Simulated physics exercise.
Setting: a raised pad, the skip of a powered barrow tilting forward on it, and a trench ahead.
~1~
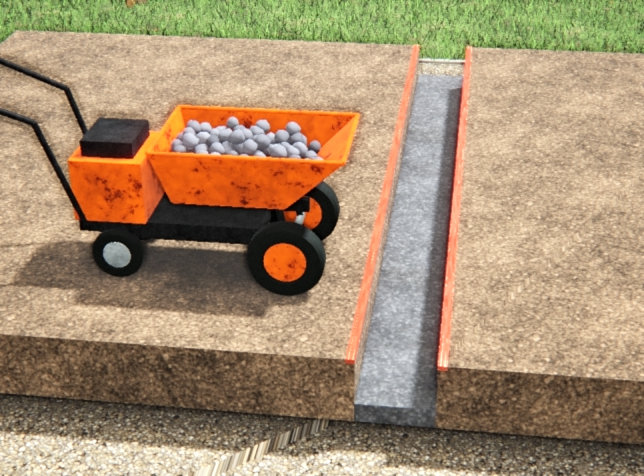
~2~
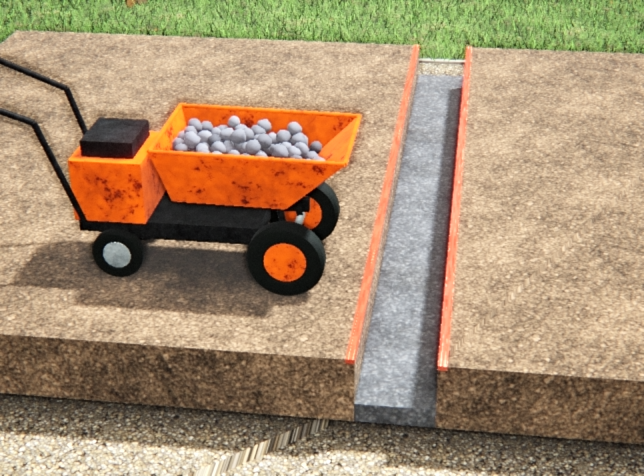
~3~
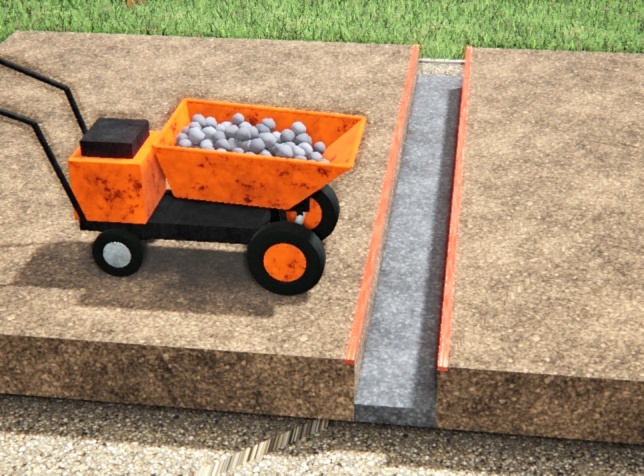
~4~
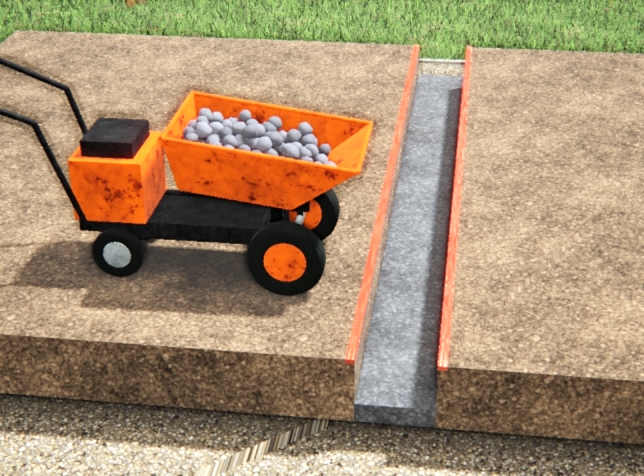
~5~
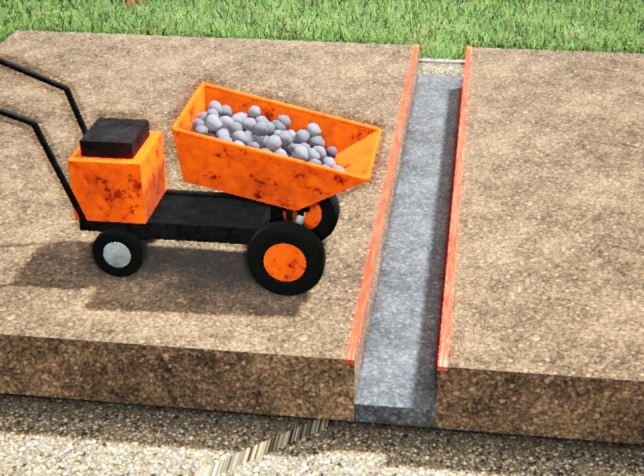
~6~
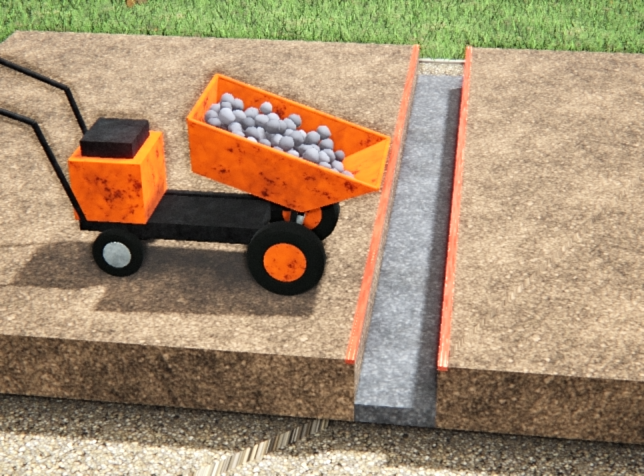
A raised brown dirt pad, with green grass behind it and pale gravel along the front, is seen from above at an angle. An orange powered barrow with black handles and wheels stands at left, its skip full of round grey cobbles, beside a grey-floored trench edged with orange-red strips. The skip slowly lifts at its rear and tilts forward to the right, while the barrow and the camera stay still.
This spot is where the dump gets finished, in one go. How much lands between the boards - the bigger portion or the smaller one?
The majority.
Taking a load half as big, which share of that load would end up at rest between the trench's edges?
80 per cent, roughly.
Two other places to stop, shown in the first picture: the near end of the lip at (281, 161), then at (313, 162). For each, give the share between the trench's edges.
First spot: About 80 percent; second spot: About 100 percent.
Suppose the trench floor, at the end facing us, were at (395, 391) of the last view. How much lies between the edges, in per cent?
Near 50 %.
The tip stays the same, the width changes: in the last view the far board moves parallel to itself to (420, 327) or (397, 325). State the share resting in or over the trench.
In order: 20 per cent, then 0 per cent.
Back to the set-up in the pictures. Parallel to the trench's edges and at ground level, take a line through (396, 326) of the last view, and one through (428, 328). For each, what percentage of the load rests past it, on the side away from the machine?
The first comes to 80 %, the second to 50 %.
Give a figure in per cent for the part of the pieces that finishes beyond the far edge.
30 %.
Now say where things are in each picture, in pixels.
Lip of the skip (343, 164), level; top of the load (227, 150), round cobbles; first edge of the trench (358, 322); far edge (446, 328), the trench over half as wide as the skip, and about half as deep as wide, in the first frame.
Lip of the skip (345, 165), level; top of the load (228, 149), in the second frame.
Lip of the skip (350, 168), tipped barely; top of the load (219, 138), in the third frame.
Lip of the skip (357, 173), tipped a little; top of the load (226, 134), in the fourth frame.
Lip of the skip (367, 180), tipped a little; top of the load (223, 135), in the fifth frame.
Lip of the skip (377, 189), tipped clearly; top of the load (235, 129); first edge of the trench (358, 322); far edge (446, 328), in the sixth frame.
Just after the last frame, skip tipped steeply; every one in the skip.
A moment on, skip tipped right over; roughly a third in the skip; roughly a third in or heaped over the trench; roughly a quarter beyond it; just a few falling.
Further on, skip tipped right over; just a few in the skip; roughly two thirds in or heaped over the trench; roughly a quarter beyond it.
When it is over, skip tipped right over; roughly two thirds in or heaped over the trench; roughly a quarter beyond it.
